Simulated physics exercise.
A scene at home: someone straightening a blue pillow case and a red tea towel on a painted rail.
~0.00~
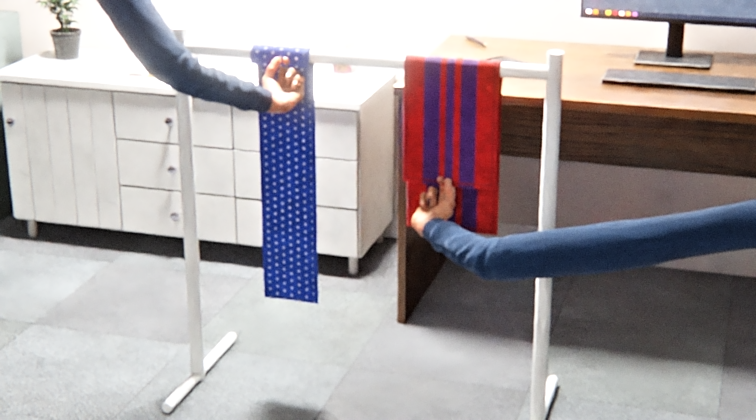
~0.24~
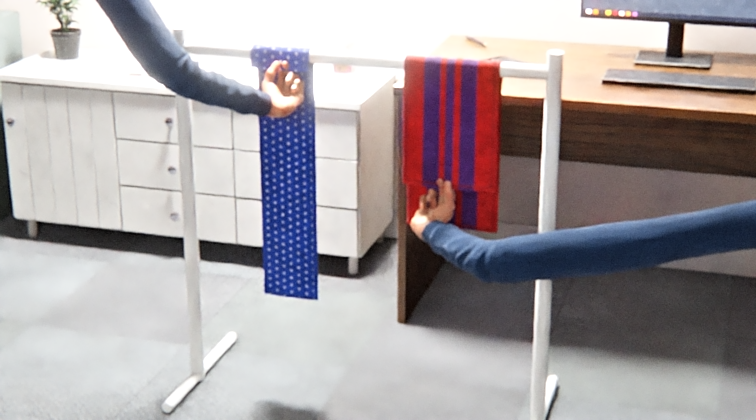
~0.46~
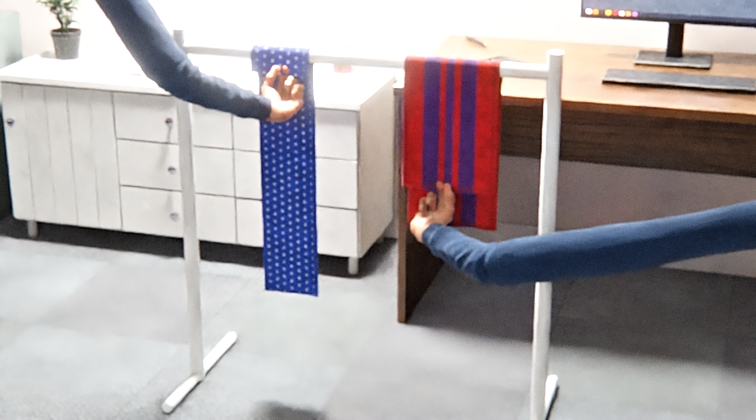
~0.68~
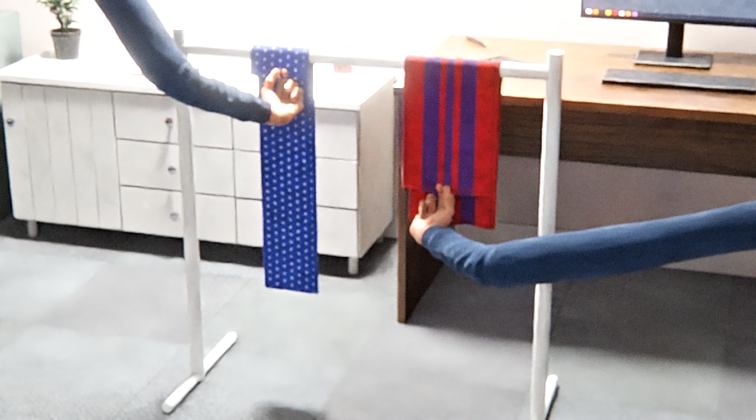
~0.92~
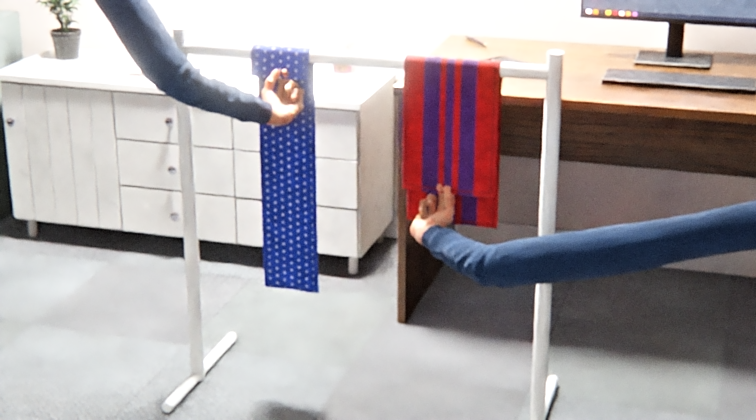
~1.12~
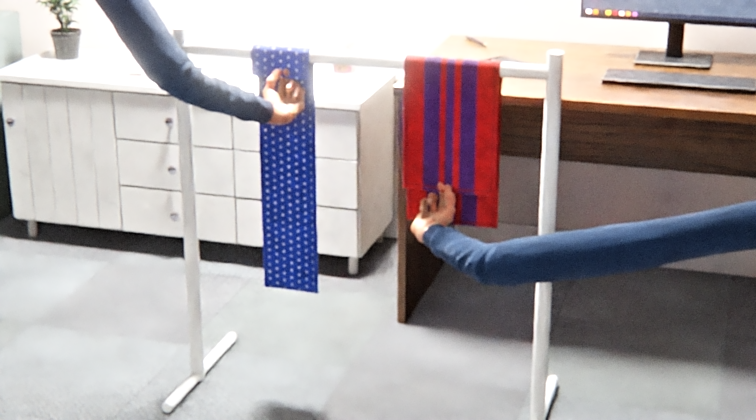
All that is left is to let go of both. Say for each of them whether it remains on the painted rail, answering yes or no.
Blue pillow case: No; red tea towel: Yes.
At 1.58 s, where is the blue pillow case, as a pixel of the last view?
Its middle is close to (292, 287).
After 1.58 s, pillow case clear of the rail and dropping near (292, 287); tea towel still hanging.
After 1.88 s, pillow case in a heap on the floor near (296, 387); tea towel still hanging.
At rest, pillow case in a heap on the floor near (295, 388); tea towel still hanging. The blue pillow case slips to the floor and the red tea towel keeps its place.
